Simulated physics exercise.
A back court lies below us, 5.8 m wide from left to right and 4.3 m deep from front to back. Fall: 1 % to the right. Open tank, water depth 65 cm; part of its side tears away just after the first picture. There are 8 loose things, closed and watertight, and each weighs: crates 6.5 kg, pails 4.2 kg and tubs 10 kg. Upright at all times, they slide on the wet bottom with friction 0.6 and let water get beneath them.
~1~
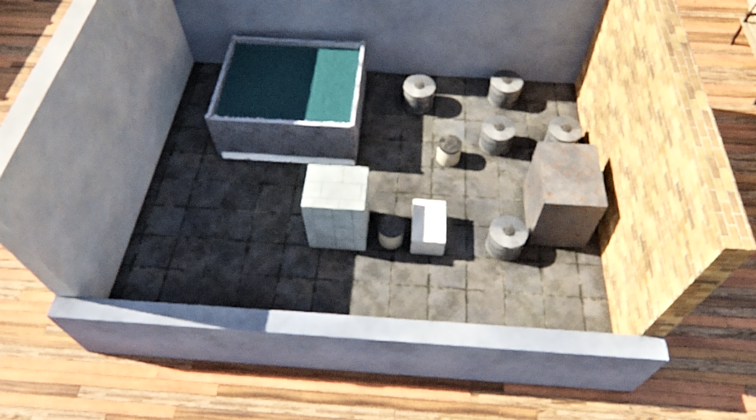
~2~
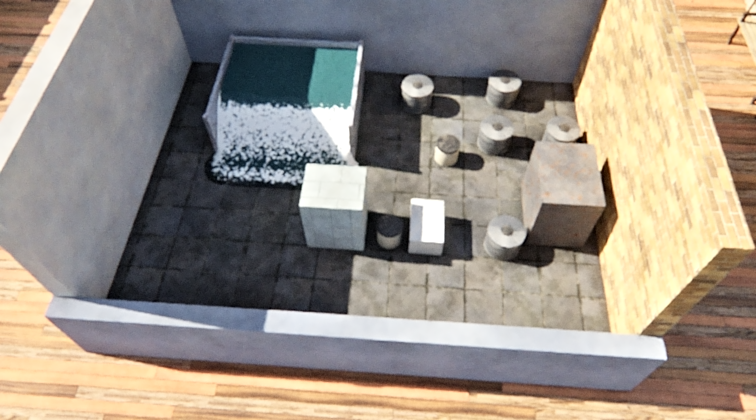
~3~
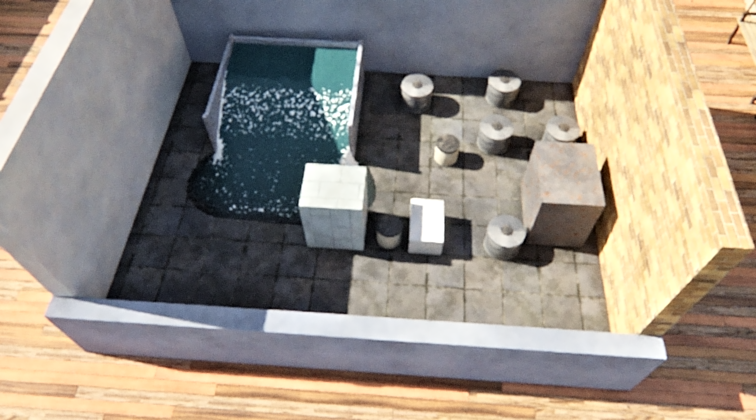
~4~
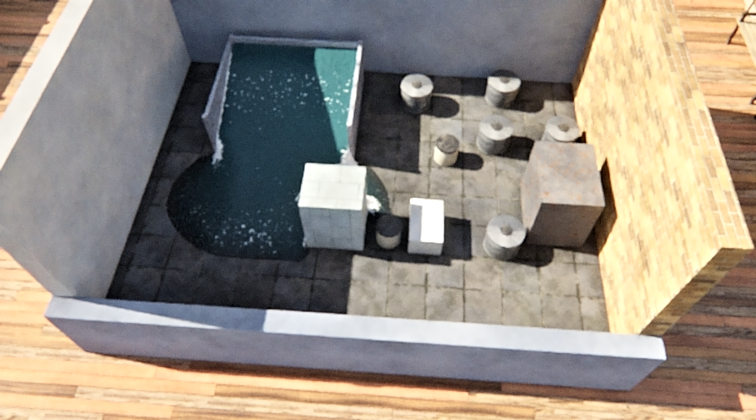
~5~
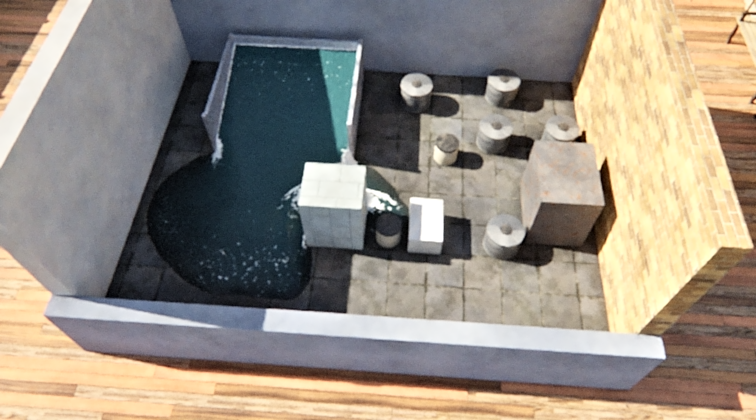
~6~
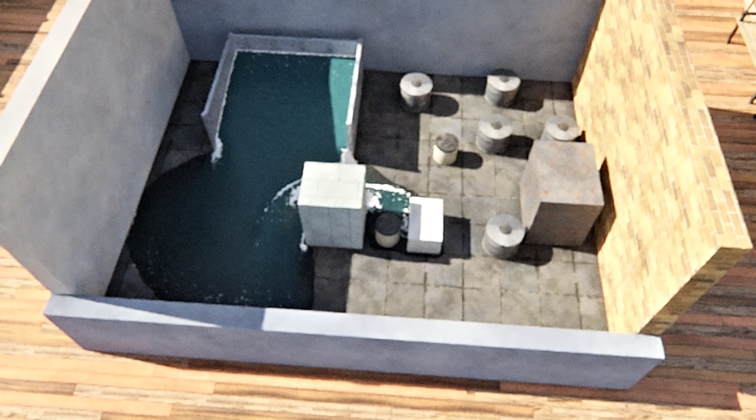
Dark green water bursting from the front of an open tank, spreading across a walled paved court and around a pale block.
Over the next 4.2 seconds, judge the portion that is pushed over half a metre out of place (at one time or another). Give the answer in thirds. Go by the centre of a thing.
One to two thirds.
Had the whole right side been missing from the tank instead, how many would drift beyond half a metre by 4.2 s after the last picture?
8.
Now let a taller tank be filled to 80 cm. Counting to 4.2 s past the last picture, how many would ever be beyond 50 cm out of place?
With that change, 6 of them.
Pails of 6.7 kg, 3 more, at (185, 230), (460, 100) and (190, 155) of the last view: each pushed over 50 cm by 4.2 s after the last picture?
Taking them one by one: It goes beyond, then it stays within, then it goes beyond.
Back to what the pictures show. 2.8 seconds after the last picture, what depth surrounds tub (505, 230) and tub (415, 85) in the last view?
First roughly 18 cm, second roughly 1 cm.
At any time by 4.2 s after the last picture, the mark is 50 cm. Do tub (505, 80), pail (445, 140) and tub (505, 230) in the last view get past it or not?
Within the mark, beyond the mark, beyond the mark.
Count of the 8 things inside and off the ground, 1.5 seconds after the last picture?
My tally comes to 1.
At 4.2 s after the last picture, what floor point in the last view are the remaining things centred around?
Near (492, 165).
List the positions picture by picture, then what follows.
The first picture shows a crate at (429, 220), on the bottom; a pail at (450, 144), on the bottom; 2.7 m2 under water; 0 of 8 have shifted.
The second picture shows a crate at (427, 220), on the bottom; a pail at (448, 144), on the bottom; 3.8 m2 under water; 0 of 8 have shifted.
The third picture shows a crate at (427, 220) rests on the ground; a pail at (448, 143), on the bottom; water covers 4.9 m2; 0 of 8 have shifted.
The fourth picture shows a crate at (426, 220) rests on the ground; a pail at (448, 143) rests on the ground; 6.0 m2 under water; 0 of 8 have shifted.
The fifth picture shows a crate at (426, 219), on the bottom; a pail at (447, 143) rests on the ground; 7.3 m2 under water; 0 of 8 have shifted.
The sixth picture shows a crate at (426, 219) rests on the ground; a pail at (447, 142), on the bottom; 8.8 m2 under water; 0 of 8 have shifted.
Then, 0.4 s after the last picture 0 of 8 are over 50 cm from their spots; 0 afloat.
Then, 1.5 s after the last picture 2 of 8 are over 50 cm from their spots; 1 afloat.
Then, 2.8 s after the last picture 4 of 8 are over 50 cm from their spots; 2 afloat.
Then, 4.2 s after the last picture 4 of 8 are over 50 cm from their spots, and 4 have been at some point; 3 afloat.
